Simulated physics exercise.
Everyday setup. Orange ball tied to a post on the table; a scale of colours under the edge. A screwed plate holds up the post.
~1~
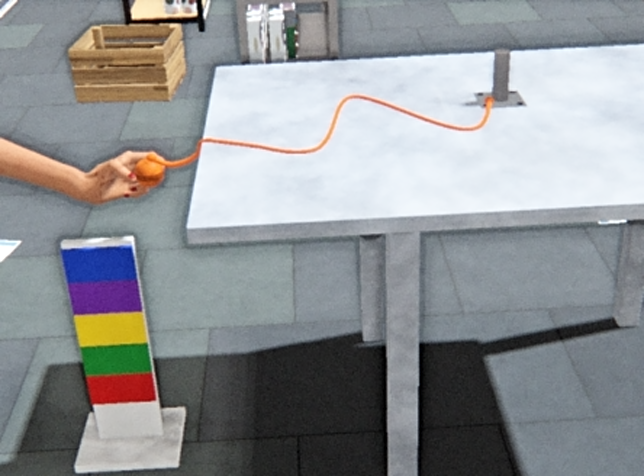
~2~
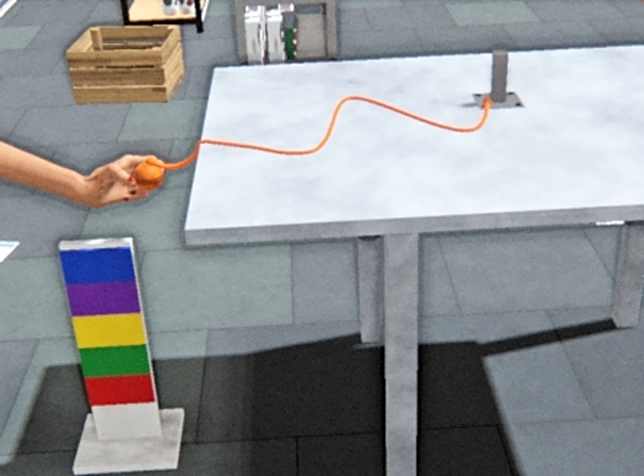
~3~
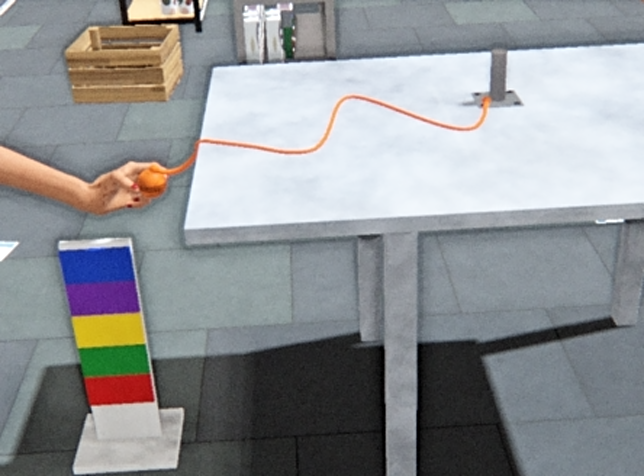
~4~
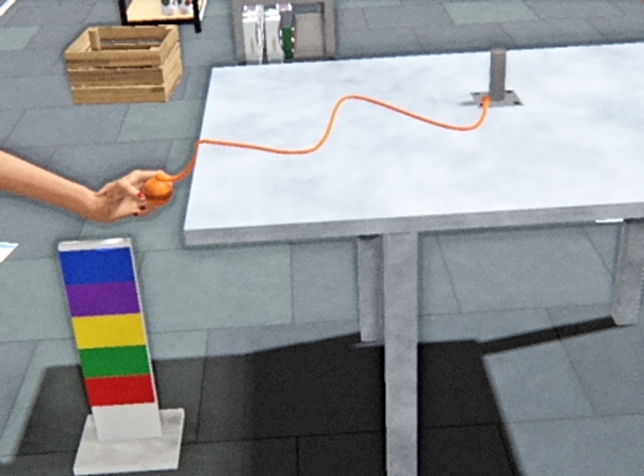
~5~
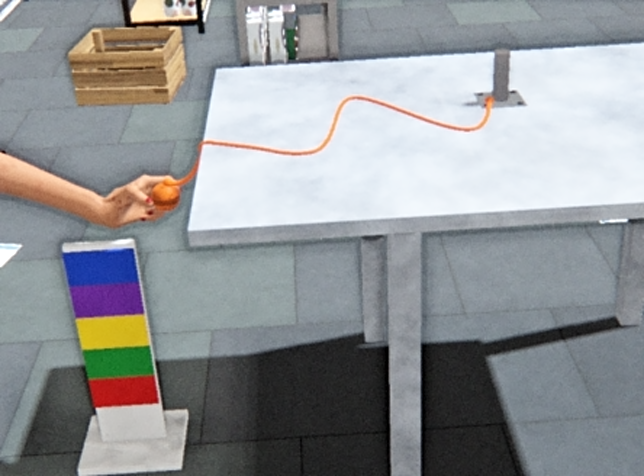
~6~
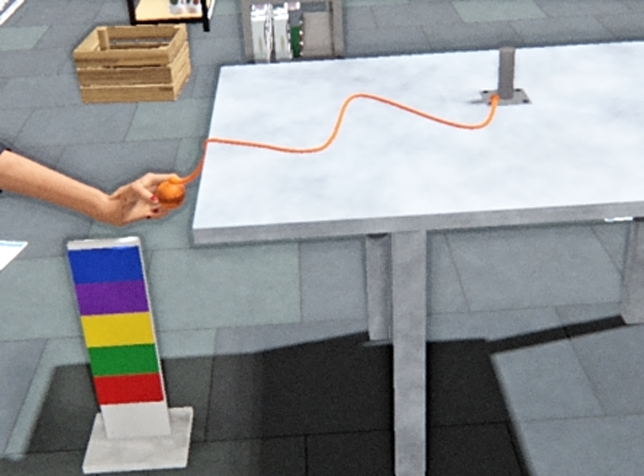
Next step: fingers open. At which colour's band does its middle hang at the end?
The red band.
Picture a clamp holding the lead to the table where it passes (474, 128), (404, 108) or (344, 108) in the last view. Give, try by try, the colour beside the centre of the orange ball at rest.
Going through them one at a time, the answers are green; yellow; purple.
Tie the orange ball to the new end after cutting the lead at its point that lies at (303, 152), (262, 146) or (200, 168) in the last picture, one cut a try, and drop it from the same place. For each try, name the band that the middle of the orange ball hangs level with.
Blue; purple; green.
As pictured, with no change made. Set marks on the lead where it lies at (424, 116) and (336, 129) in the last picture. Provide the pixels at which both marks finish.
(354, 115) and (213, 175).
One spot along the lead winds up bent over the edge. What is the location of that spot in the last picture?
Look close to (342, 114) - that's the one.
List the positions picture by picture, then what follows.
The first frame shows orange ball (149, 173); blue (99, 266); purple (105, 299); yellow (111, 330); green (116, 361); red (122, 390).
The second frame shows orange ball (149, 176); lead through (484, 119) (413, 117) (341, 103) (326, 139) (243, 146).
The third frame shows orange ball (152, 184).
The fourth frame shows orange ball (158, 192); lead through (483, 117) (411, 116) (340, 102) (325, 138) (242, 146).
The fifth frame shows orange ball (166, 197).
The sixth frame shows orange ball (171, 195); lead through (491, 116) (420, 114) (348, 101) (333, 137) (250, 145).
Soon after, ball near (236, 372); level with red.
After that, ball near (237, 373); level with red.
In the end, ball near (239, 374); level with red. Its middle rests at the red band.
